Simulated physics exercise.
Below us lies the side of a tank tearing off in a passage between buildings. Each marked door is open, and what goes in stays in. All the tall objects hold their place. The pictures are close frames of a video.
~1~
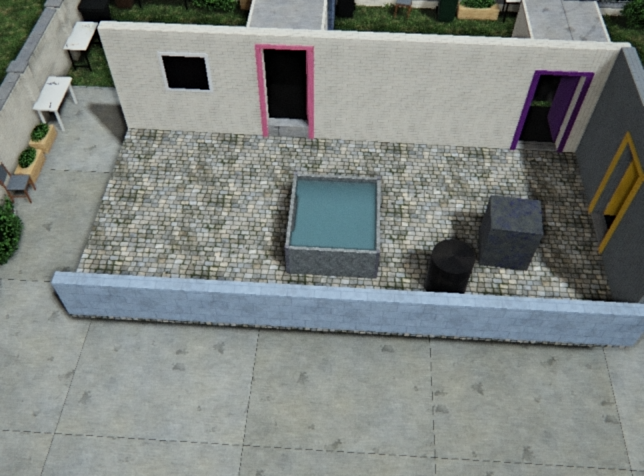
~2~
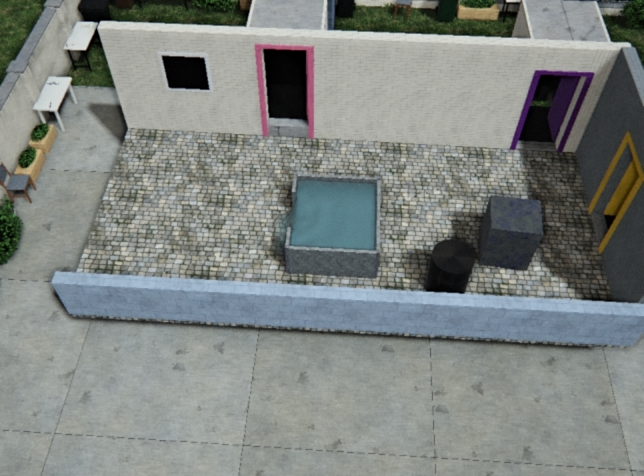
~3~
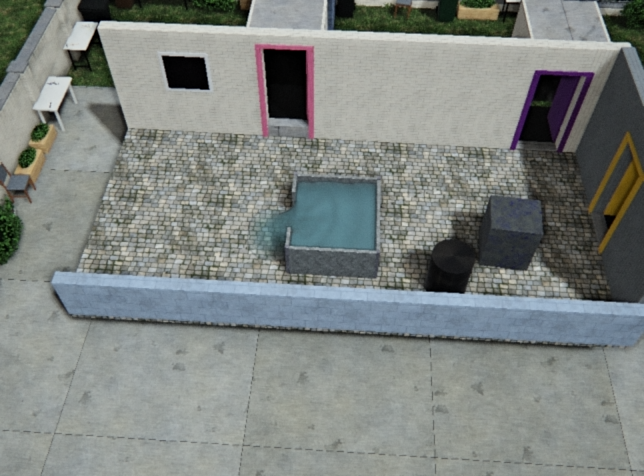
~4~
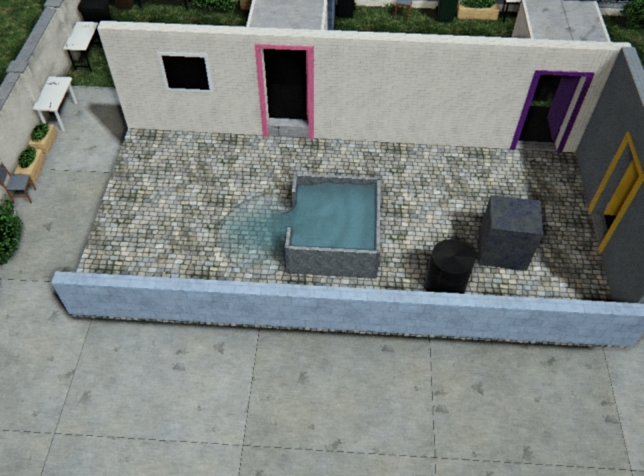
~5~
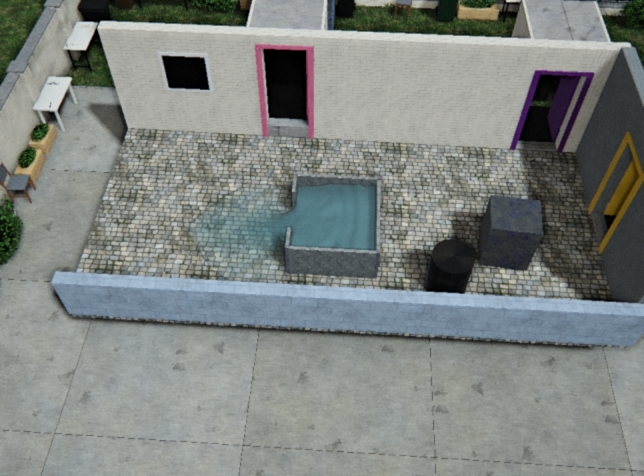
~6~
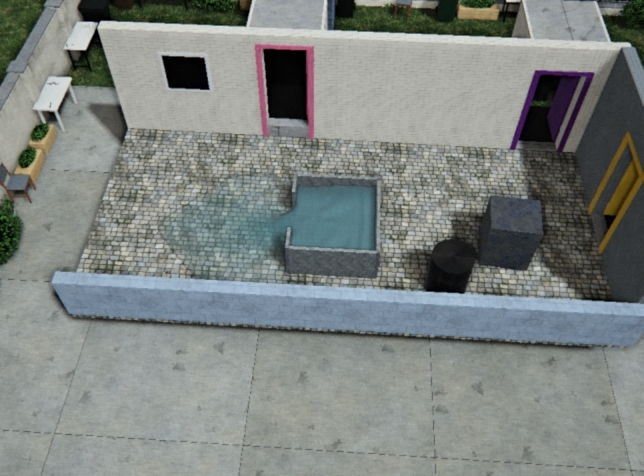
At the start, a square stone tank filled with blue-green water stands still in a cobbled walled yard, near a dark block and barrel. Its left side opens and water pours out onto the cobbles, then spreads leftward in a widening, thin sheet while the block and barrel stay in place.
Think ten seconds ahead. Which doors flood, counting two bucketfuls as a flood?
The pink door admits no more than that; the yellow door admits no more than that; the purple door admits no more than that.
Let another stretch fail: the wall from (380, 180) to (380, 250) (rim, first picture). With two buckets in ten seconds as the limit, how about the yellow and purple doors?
The yellow one takes more, the purple one lets more in.
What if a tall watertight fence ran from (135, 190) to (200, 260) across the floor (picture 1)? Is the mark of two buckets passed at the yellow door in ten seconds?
My reading: The yellow door lets less in.
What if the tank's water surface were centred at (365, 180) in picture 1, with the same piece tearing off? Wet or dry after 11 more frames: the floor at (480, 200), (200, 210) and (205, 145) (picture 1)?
As listed: No water, covered, flooded.
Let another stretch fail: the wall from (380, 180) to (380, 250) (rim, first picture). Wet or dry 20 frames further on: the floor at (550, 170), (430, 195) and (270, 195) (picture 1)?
In turn: Under water, awash, not flooded.
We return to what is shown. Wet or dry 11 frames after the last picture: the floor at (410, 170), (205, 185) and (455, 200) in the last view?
One after the other: No water, flooded, free of water.
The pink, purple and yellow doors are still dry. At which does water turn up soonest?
I say the door marked pink.
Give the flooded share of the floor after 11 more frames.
Close to 35 %.
A moment on, water covers 30 % of the floor; the pink door not reached, the yellow door not reached, the purple door not reached.
Next, water covers 35 % of the floor; the pink door not reached, the yellow door not reached, the purple door not reached.
Then, water covers 40 % of the floor; the pink door wet at the sill, nothing in, the yellow door not reached, the purple door not reached.
Later, water covers 40 % of the floor; the pink door wet at the sill, nothing in, the yellow door not reached, the purple door not reached.
In the end, water covers 40 % of the floor; the pink door wet at the sill, nothing in, the yellow door not reached, the purple door not reached.
